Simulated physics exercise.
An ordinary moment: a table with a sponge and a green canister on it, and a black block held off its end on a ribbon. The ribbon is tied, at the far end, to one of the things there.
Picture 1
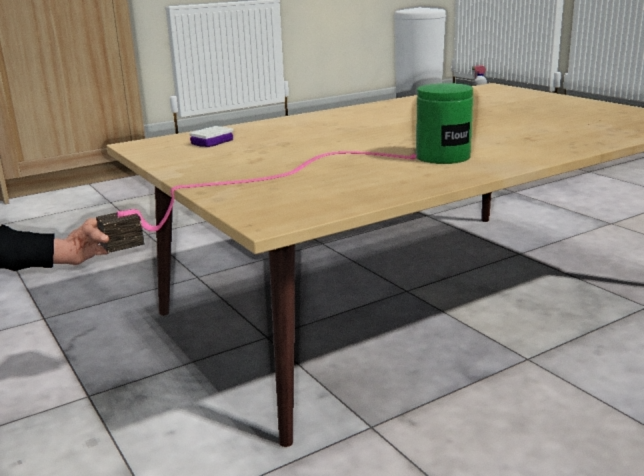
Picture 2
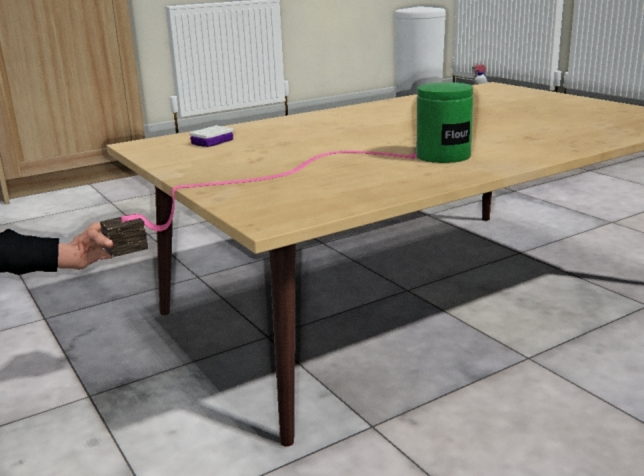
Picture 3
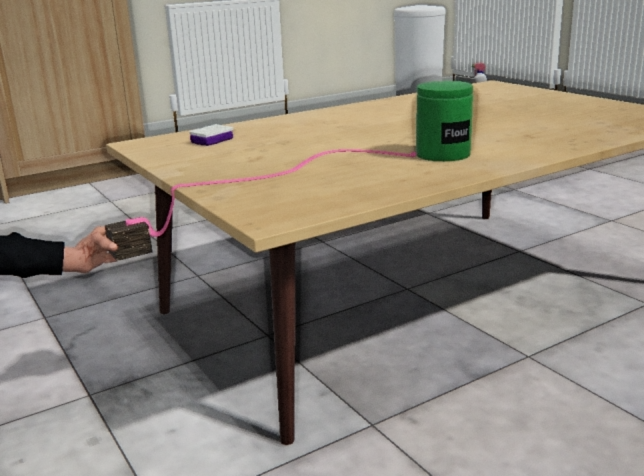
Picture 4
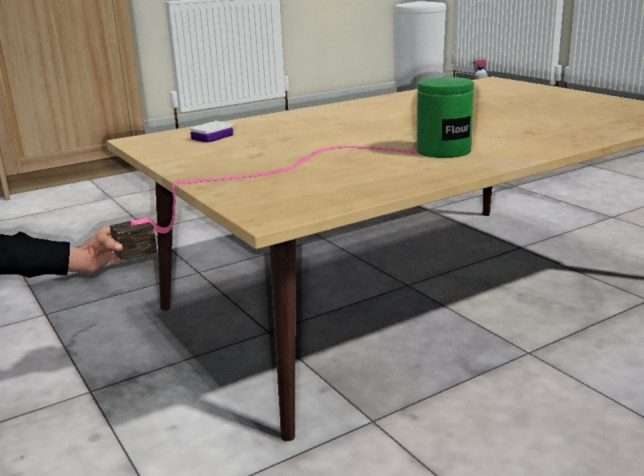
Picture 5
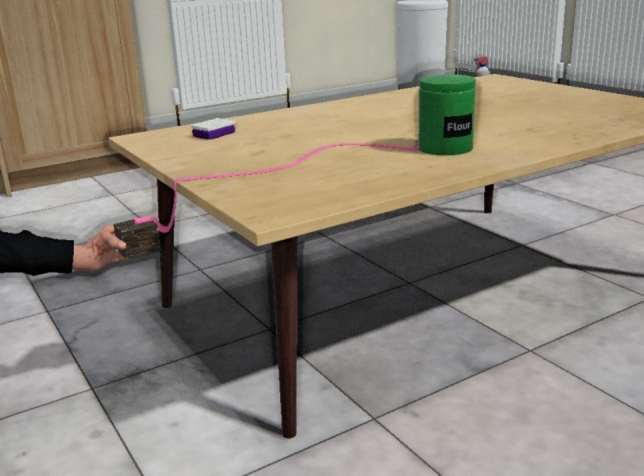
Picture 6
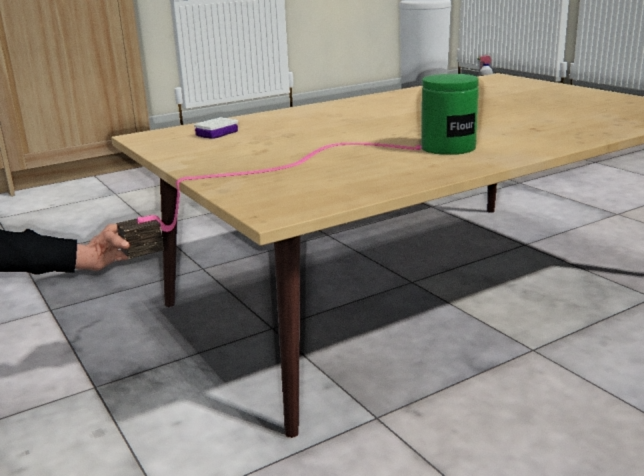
A hand holds a dark block on a pink ribbon beside a table, shifting slightly right.
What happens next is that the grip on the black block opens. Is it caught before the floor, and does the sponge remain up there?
By the end the black block has stayed suspended, and the sponge has held its position.
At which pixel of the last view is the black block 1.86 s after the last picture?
Close to (242, 322).
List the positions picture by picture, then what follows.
In the first frame, black block (120, 231); green canister (445, 88); sponge (211, 130).
In the second frame, black block (124, 235).
In the third frame, black block (129, 239).
In the fourth frame, black block (133, 239); ribbon through (333, 148) (278, 171).
In the fifth frame, black block (137, 238); ribbon through (335, 145) (279, 169).
In the sixth frame, black block (140, 237); green canister (451, 78); sponge (216, 122); ribbon tied to the canister, with little slack.
Then, 0.80 s after the last picture, block below the edge near (232, 329); canister unmoved; sponge unmoved.
Then, 1.86 s after the last picture, block below the edge near (242, 322); canister unmoved; sponge unmoved.
At rest, block below the edge near (224, 342); canister unmoved; sponge unmoved. The black block hangs in the air and the sponge remains where it stands.
